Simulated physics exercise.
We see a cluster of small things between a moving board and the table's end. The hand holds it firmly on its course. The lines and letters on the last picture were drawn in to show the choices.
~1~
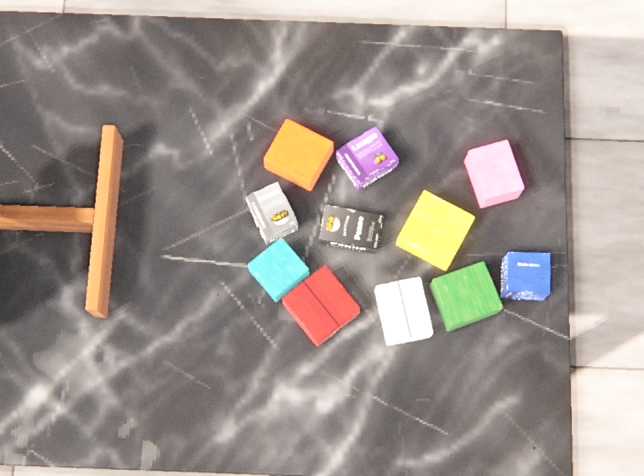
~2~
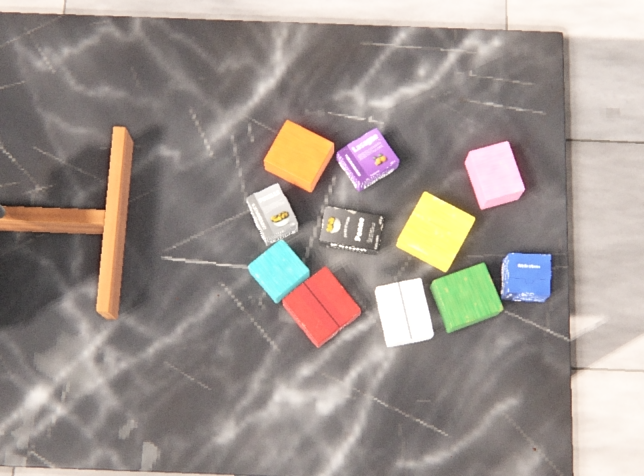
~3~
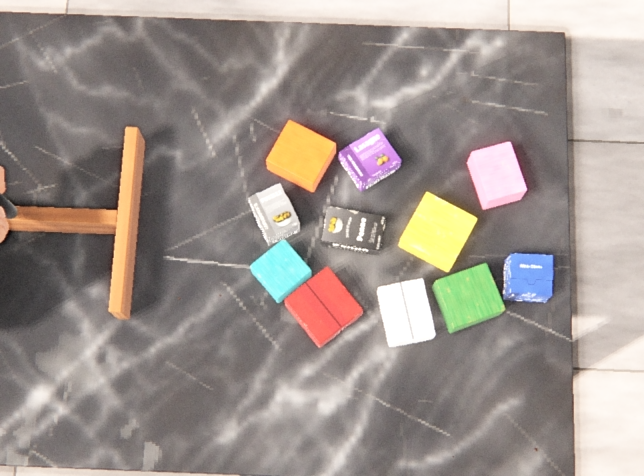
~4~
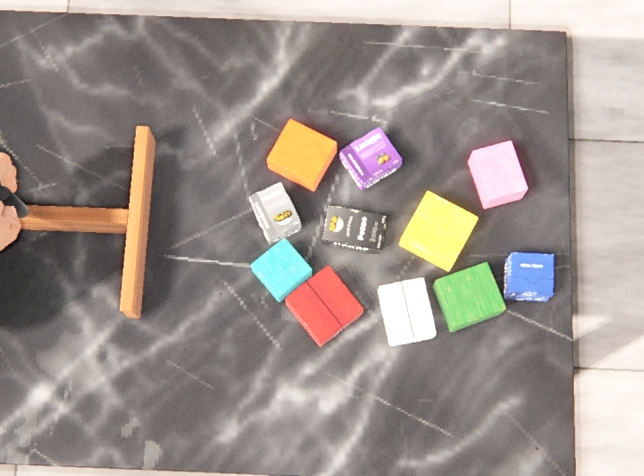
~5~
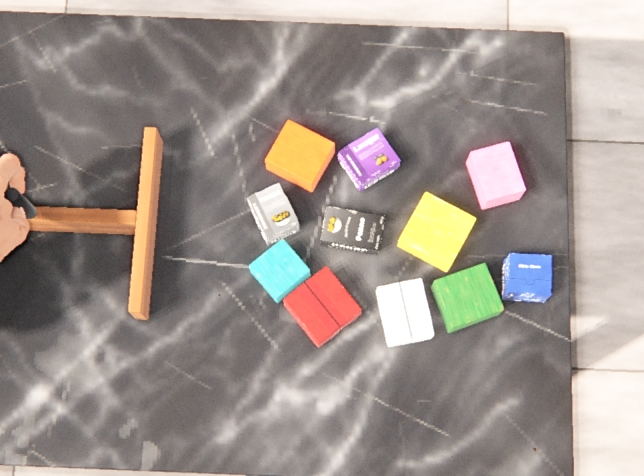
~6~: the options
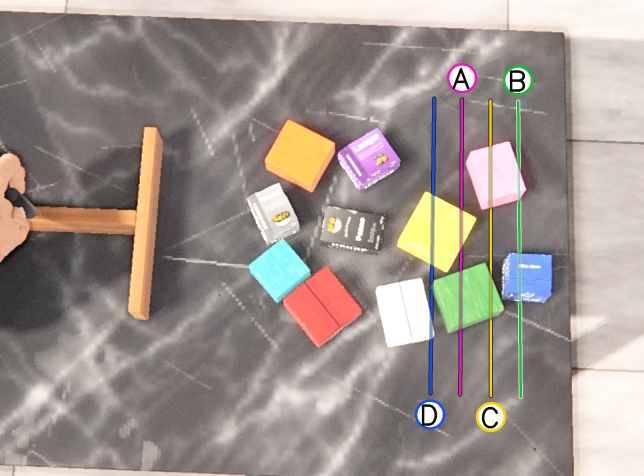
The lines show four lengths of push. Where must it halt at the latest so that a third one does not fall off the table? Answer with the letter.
It should halt at D.
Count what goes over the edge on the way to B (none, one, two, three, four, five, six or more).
Six or more.
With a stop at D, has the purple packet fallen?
No.
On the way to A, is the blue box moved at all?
Yes.
On the marked copy, A at (461, 241); B at (519, 244); C at (491, 243); D at (432, 240).
Following D. Soon after the start, board (246, 221); grey box (280, 216); blue box (527, 278).
Later, board (350, 226); blue box (533, 279); pink block (503, 175).
In the end, board (431, 229); pink block over the edge; blue box over the edge; two fallen.
As for the rest, A drops four; B drops seven; C drops four.
